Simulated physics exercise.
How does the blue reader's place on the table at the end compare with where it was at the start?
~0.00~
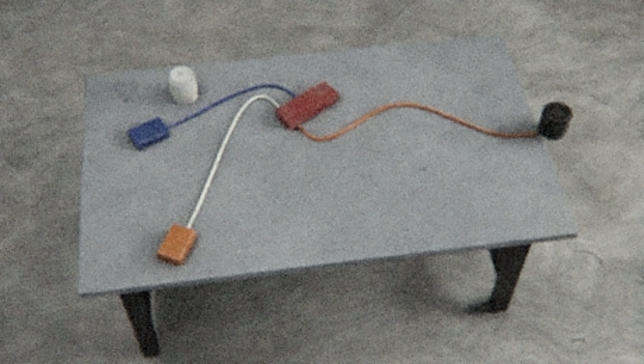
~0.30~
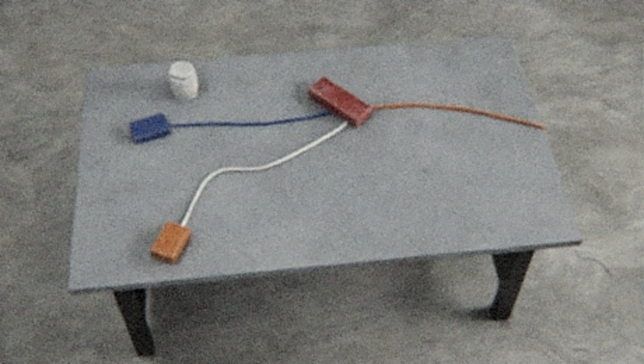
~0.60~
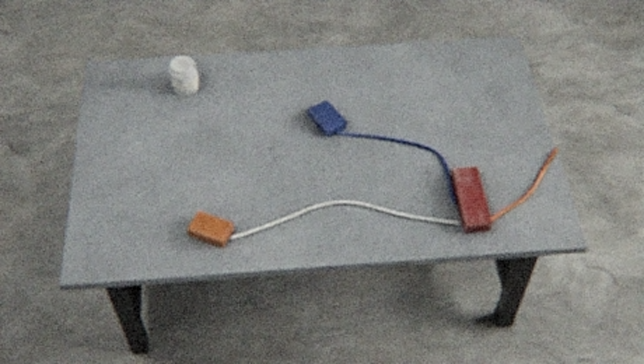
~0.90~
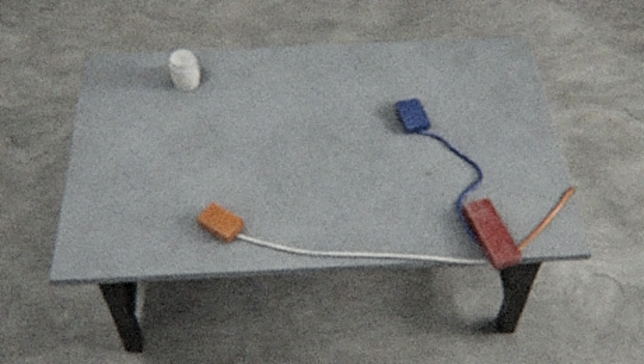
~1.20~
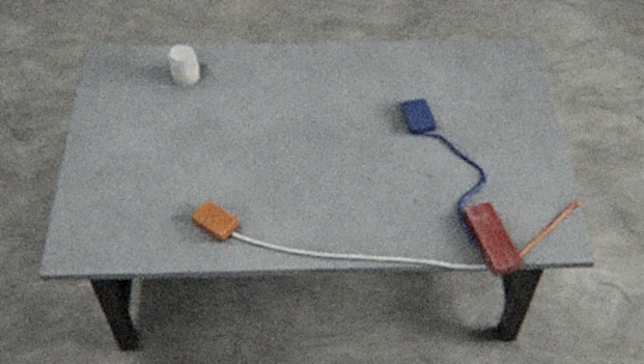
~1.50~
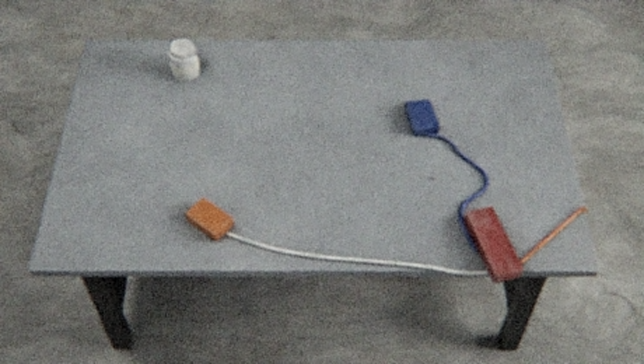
The blue reader starts near the left side of the table and ends well to the right, on the right-hand part of the tabletop behind the red power strip.
The footage shows a black speaker dropping off a gray table's right side, its orange cable dragging a red power strip to the front right corner. The strip pulls a blue reader far right and an orange charger slightly right before they settle, while a white jar stays put.
